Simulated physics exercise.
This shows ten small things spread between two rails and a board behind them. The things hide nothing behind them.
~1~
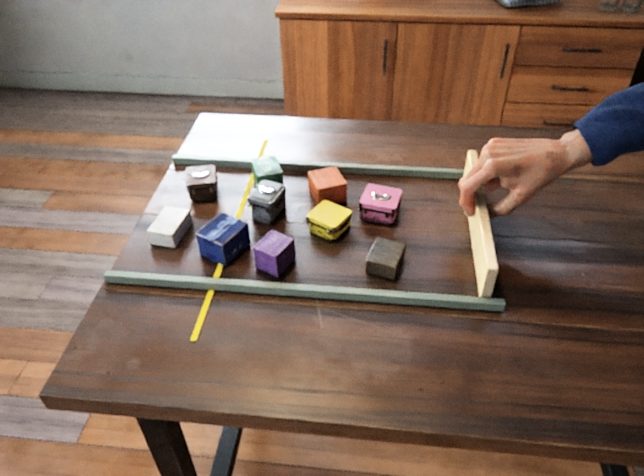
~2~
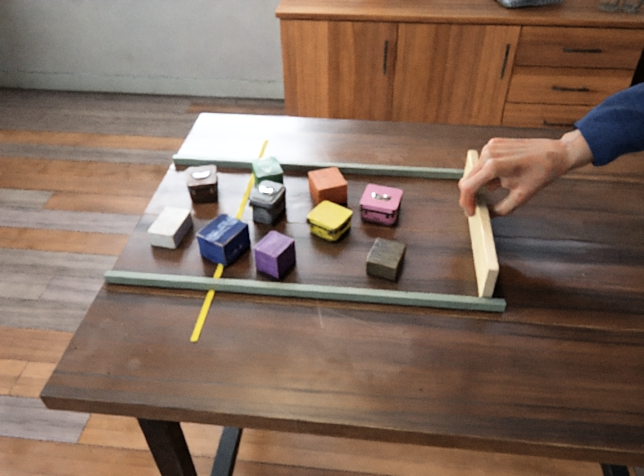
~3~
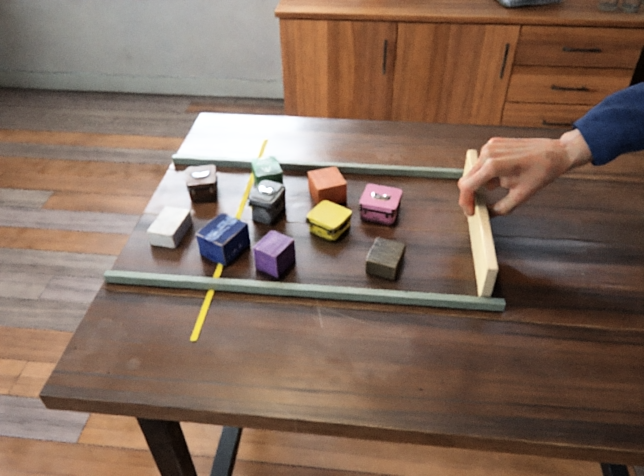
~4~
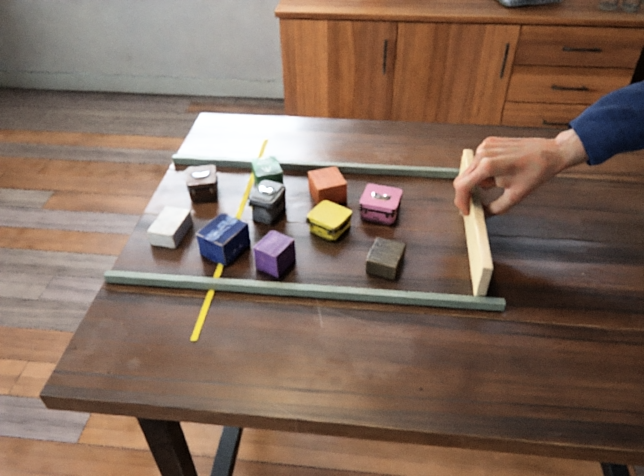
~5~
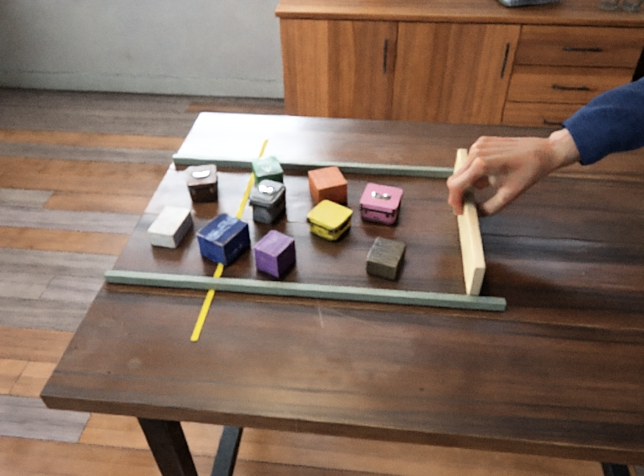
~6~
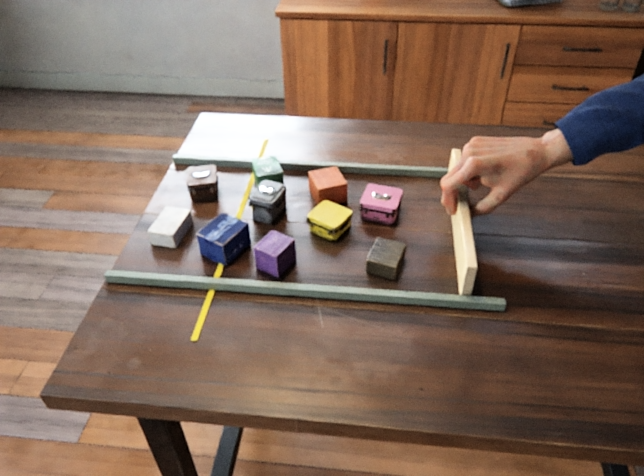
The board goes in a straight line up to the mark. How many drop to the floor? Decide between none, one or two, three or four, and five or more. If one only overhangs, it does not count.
Decision: None.
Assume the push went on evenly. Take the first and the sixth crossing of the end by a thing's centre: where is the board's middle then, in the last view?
At (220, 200) for the first, at (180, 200) for the sixth.
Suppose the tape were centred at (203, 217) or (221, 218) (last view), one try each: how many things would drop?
Ending up on the floor: First try 2, second try 0.
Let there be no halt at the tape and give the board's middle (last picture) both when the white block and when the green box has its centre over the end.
The middle is at (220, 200) when it's the white block, and at (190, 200) when it's the green box.
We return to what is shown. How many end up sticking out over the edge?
The tally is 1.
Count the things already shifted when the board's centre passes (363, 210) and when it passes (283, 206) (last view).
First 4, after that 8.
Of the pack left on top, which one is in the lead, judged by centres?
Foremost is the white block.
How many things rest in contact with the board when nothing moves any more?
It's 4 of them.
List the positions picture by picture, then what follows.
The first picture shows white block (170, 227); brown case (202, 183); blue box (224, 238); board (478, 218); tape (237, 219).
The second picture shows brown case (203, 184); orange block (328, 188).
The third picture shows blue box (224, 239); board (478, 217).
The fourth picture shows white block (171, 227); pink case (381, 205).
The fifth picture shows brown case (203, 183); yellow case (330, 221).
The sixth picture shows white block (171, 227); brown case (203, 183); blue box (224, 239); board (460, 216); tape (238, 219).
Soon after, none off yet; white block at rest near (171, 227); brown case at rest near (203, 183); blue box at rest near (224, 239).
After that, none off yet; white block moving near (165, 224); brown case moving near (198, 184); blue box displaced about its own width near (195, 230).
In the end, the number that fall off is zero.
